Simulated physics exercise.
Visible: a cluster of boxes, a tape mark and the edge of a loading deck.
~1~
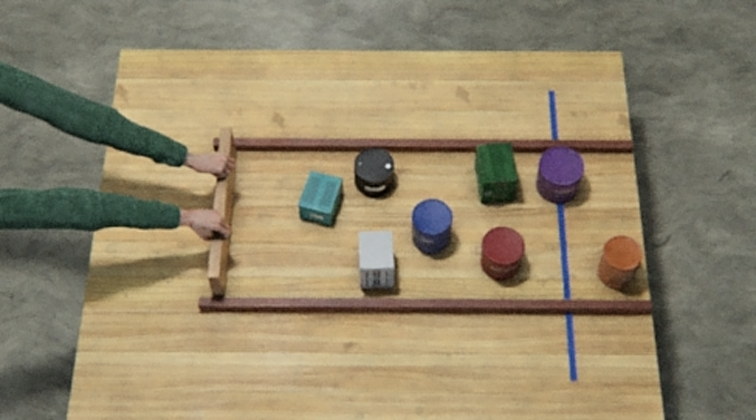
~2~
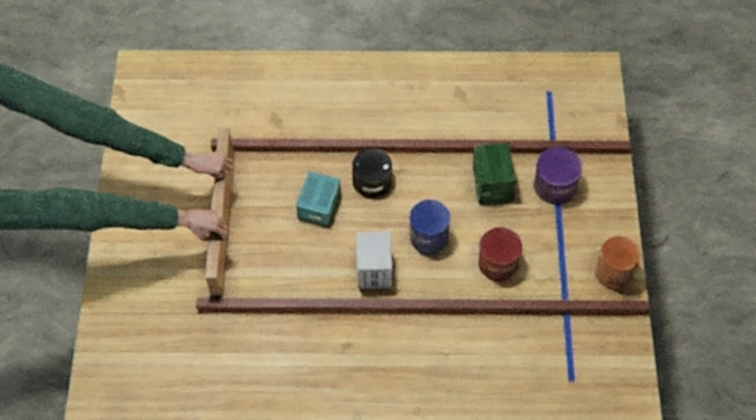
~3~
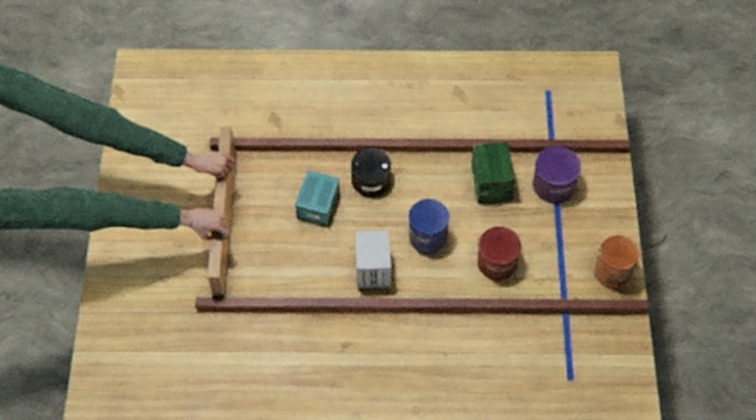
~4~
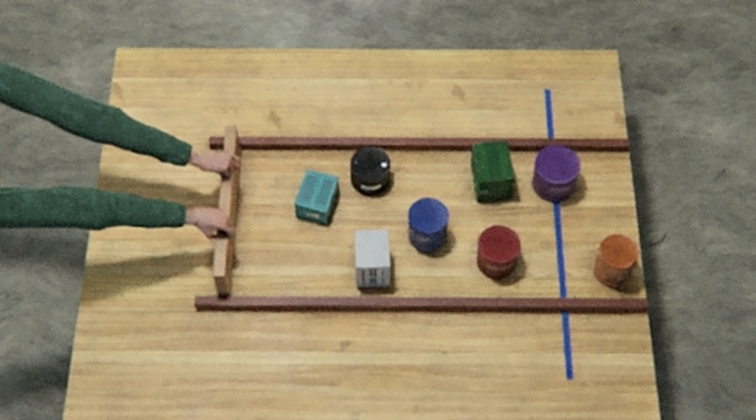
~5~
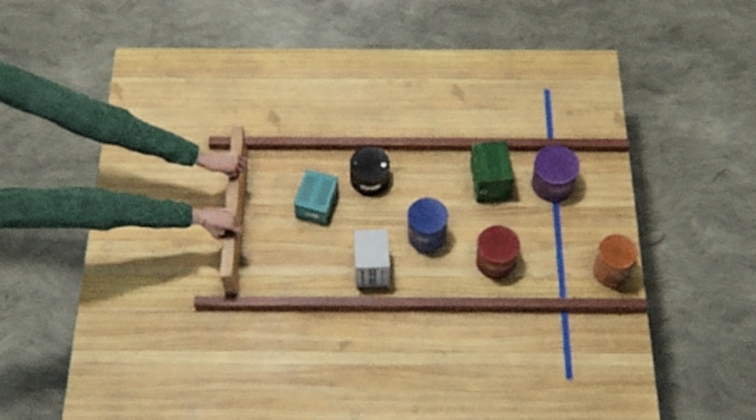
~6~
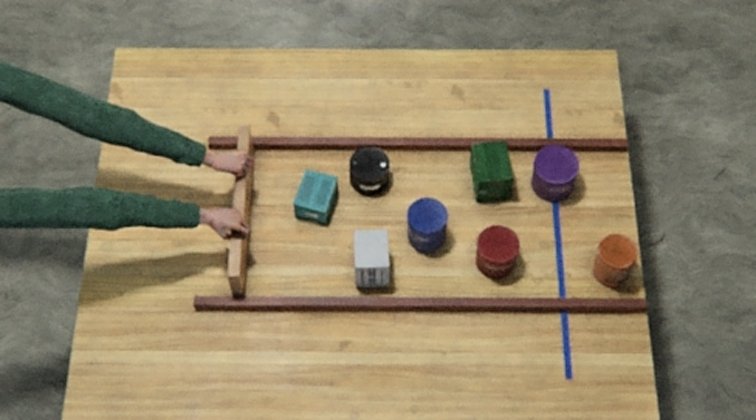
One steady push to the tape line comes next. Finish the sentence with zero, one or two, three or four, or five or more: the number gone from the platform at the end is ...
The number gone from the platform at the end is one or two.
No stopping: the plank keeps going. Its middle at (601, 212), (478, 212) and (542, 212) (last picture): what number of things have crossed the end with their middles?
First 4, then 0, then 1.
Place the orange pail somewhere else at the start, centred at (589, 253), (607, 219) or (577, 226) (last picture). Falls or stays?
In that order, it slips off; stays put; stays put.
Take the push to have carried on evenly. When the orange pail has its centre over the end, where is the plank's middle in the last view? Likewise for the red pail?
I'd put it close to (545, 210), and close to (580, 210) for the other one.
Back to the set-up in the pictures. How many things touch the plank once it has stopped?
All in all, 4.
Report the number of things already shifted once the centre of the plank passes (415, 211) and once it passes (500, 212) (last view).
I get 4 at the one place and 7 at the other.
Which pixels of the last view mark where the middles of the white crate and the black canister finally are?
You'll see the white crate at (580, 264), with the black canister at (574, 160).
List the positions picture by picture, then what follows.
Orange pail (619, 263); purple pail (559, 176); red pail (502, 254); plank (223, 212); tape (562, 226), in the first picture.
Purple pail (557, 176); blue pail (429, 227), in the second picture.
Red pail (499, 254); plank (223, 211), in the third picture.
Orange pail (615, 261); turquoise tote (317, 197), in the fourth picture.
Purple pail (555, 174); green parcel (491, 171), in the fifth picture.
Orange pail (614, 261); purple pail (554, 174); red pail (497, 253); plank (242, 210); tape (557, 224), in the sixth picture.
Soon after, none off yet; orange pail at rest near (614, 261); purple pail at rest near (554, 174); red pail at rest near (497, 253).
Then, none off yet; orange pail at rest near (614, 261); purple pail moved about its own width near (592, 176); red pail moved about its own width near (555, 253).
By the end, the number that fall off is one or two; fallen, purple pail and orange pail.
